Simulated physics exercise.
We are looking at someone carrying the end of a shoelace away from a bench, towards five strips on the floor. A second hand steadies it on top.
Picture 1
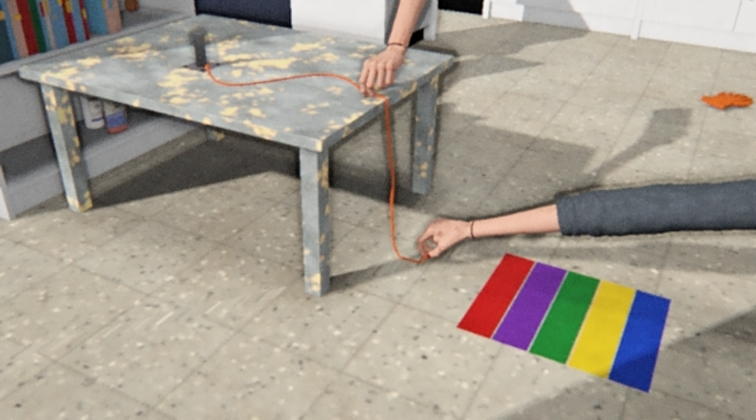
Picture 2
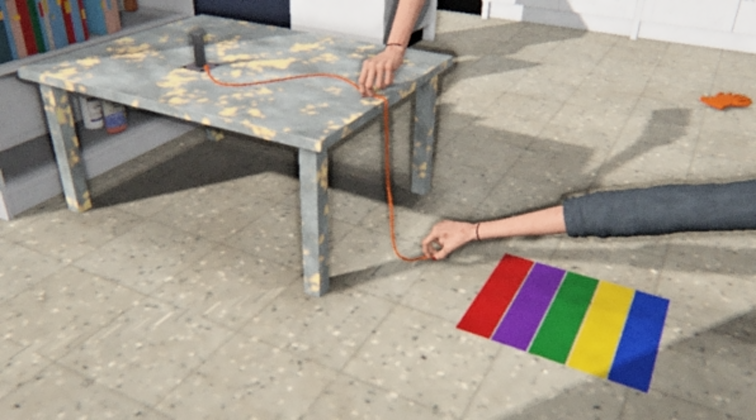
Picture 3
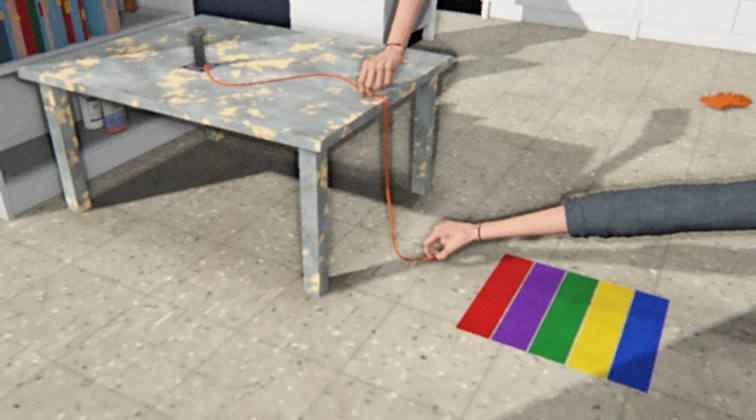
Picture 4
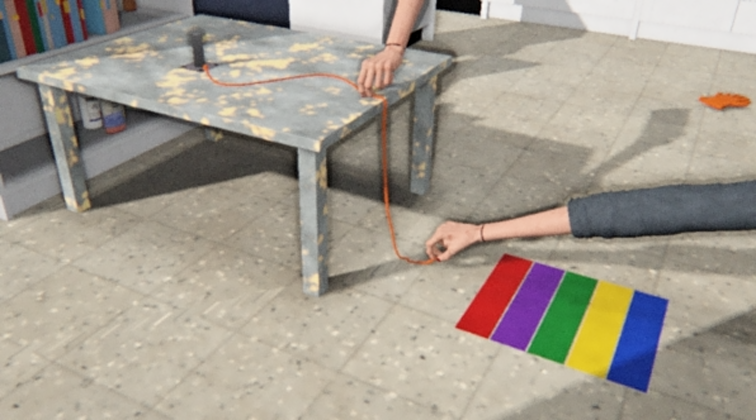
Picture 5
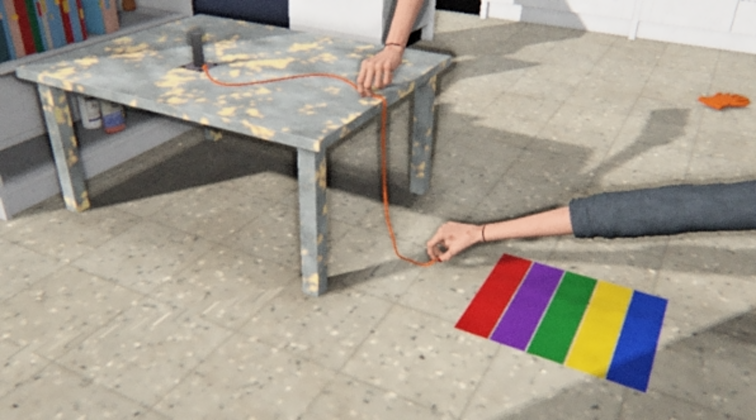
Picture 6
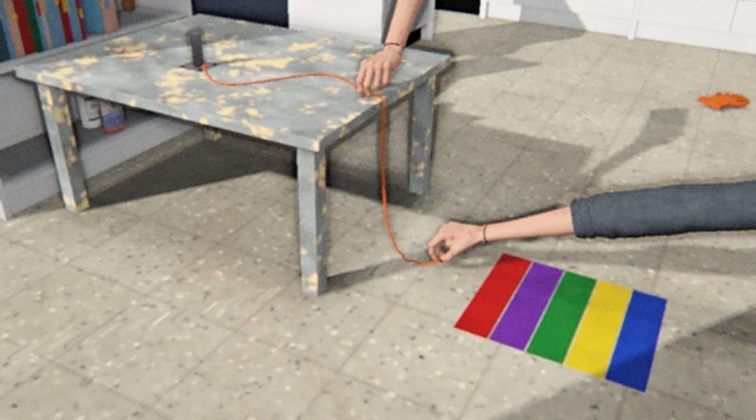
A hand near the floor, gripping the end of an orange shoelace, inches slightly to the right toward five coloured strips, starting with red. The lace runs across a worn, paint-flecked bench and down past its edge, where a second hand stays almost still, and the hanging part shifts only barely.
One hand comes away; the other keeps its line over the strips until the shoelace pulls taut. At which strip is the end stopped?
Over yellow.
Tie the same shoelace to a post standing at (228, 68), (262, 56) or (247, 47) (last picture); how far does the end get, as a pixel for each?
In that order: (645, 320), (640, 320) and (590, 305).
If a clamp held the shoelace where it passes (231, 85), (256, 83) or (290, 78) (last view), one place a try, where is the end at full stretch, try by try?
In that order: (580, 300), (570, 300) and (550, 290).
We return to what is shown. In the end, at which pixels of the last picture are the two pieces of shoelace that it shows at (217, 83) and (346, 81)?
At (251, 75), then (378, 98).
Soon after, end near (545, 290); over purple.
Then, end near (581, 301); over green.
At full stretch, end near (602, 307); over yellow. The end stops over the yellow strip.
